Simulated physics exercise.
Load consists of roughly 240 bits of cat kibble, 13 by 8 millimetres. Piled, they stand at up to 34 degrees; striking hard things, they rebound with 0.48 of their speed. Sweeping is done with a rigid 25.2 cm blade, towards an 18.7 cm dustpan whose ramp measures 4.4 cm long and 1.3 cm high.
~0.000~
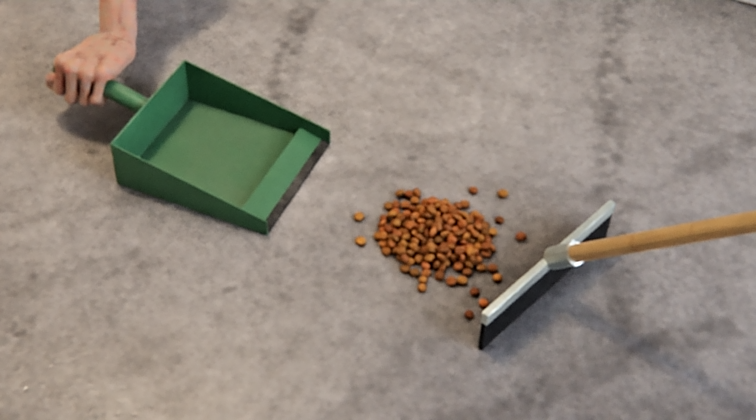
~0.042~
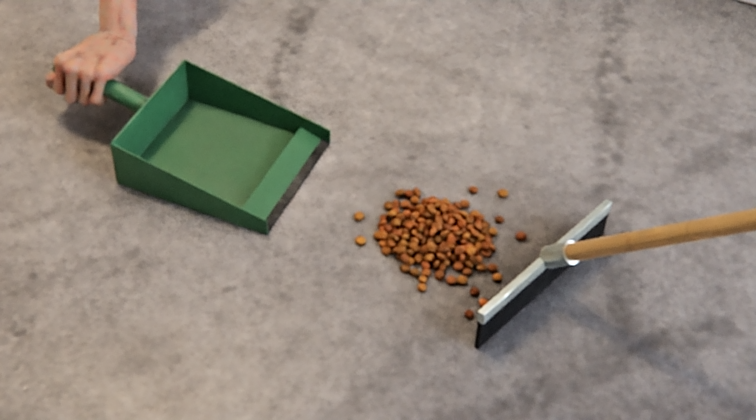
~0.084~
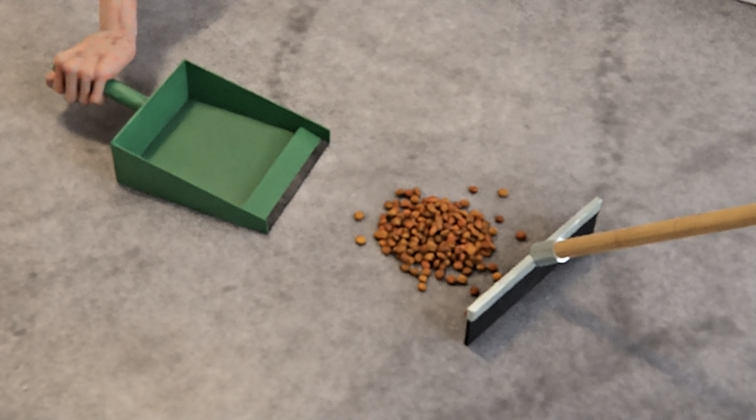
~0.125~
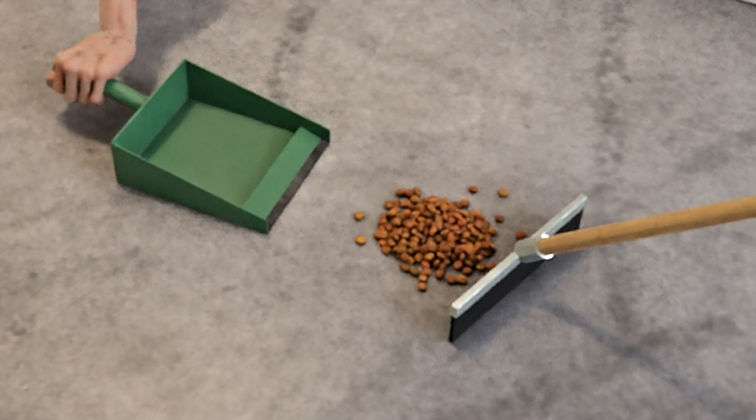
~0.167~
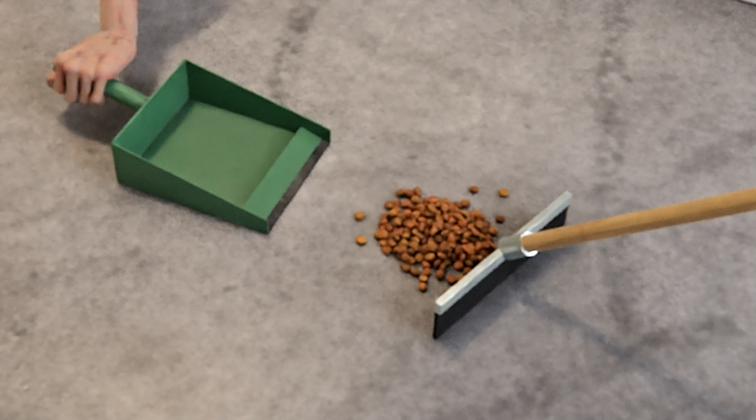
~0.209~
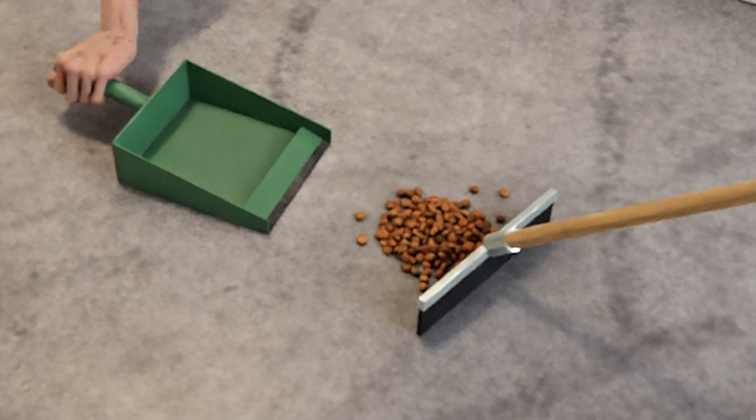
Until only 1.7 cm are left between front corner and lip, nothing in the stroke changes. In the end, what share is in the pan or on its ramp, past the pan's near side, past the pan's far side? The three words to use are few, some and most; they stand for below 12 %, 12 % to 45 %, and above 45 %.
Pan: Few, near side: Few, far side: Few.
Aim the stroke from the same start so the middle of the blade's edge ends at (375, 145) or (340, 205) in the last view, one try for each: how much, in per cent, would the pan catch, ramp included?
I'd expect about 15 percent, then about 10 percent.
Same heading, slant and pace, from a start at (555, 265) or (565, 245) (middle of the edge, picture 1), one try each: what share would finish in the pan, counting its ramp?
About 5 and 10 per cent.
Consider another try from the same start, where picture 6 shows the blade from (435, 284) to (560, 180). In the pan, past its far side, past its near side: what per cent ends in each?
Pan: 20, far side: 20, near side: 0.
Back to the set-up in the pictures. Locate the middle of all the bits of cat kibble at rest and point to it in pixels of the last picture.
Approximately (337, 195) in the last view.
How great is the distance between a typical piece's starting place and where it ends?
It works out to roughly 14 cm.
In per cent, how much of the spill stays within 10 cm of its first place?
Roughly 20 per cent.
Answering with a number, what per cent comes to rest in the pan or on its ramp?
About 0 per cent.
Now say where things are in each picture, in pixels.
In the first picture, blade from (486, 319) to (610, 210), moved 0.0 cm, 0 of the pieces shifted so far; middle of the pieces at (435, 236); pan at (213, 159).
In the second picture, blade from (482, 318) to (606, 209), moved 0.4 cm, 0 of the pieces shifted so far; middle of the pieces at (435, 236).
In the third picture, blade from (472, 315) to (596, 206), moved 1.7 cm, 0 of the pieces shifted so far; middle of the pieces at (435, 235).
In the fourth picture, blade from (456, 312) to (581, 203), moved 3.5 cm, 1 of the pieces shifted so far; middle of the pieces at (435, 235).
In the fifth picture, blade from (439, 308) to (566, 200), moved 5.5 cm, 4 of the pieces shifted so far; middle of the pieces at (436, 235).
In the sixth picture, blade from (423, 305) to (551, 197), moved 7.5 cm, 11 of the pieces shifted so far; middle of the pieces at (436, 235); pan at (214, 158). Its pace works out near 0.47 m/s, heading 10 degrees towards the viewer's side.
After 0.44 s, middle of the blade 17 cm from the lip; 0 % over the lip, far side 0 %, near side 0 %.
After 0.60 s, middle of the blade 9 cm from the lip; 0 % over the lip, far side 0 %, near side 5 %.
After 0.88 s, middle of the blade 6 cm from the lip; 0 % over the lip, far side 0 %, near side 5 %.
By 1.2 s all is still; pan 0 %, near side 5 %, far side 0 %, in front of the lip or behind the blade 90 %.
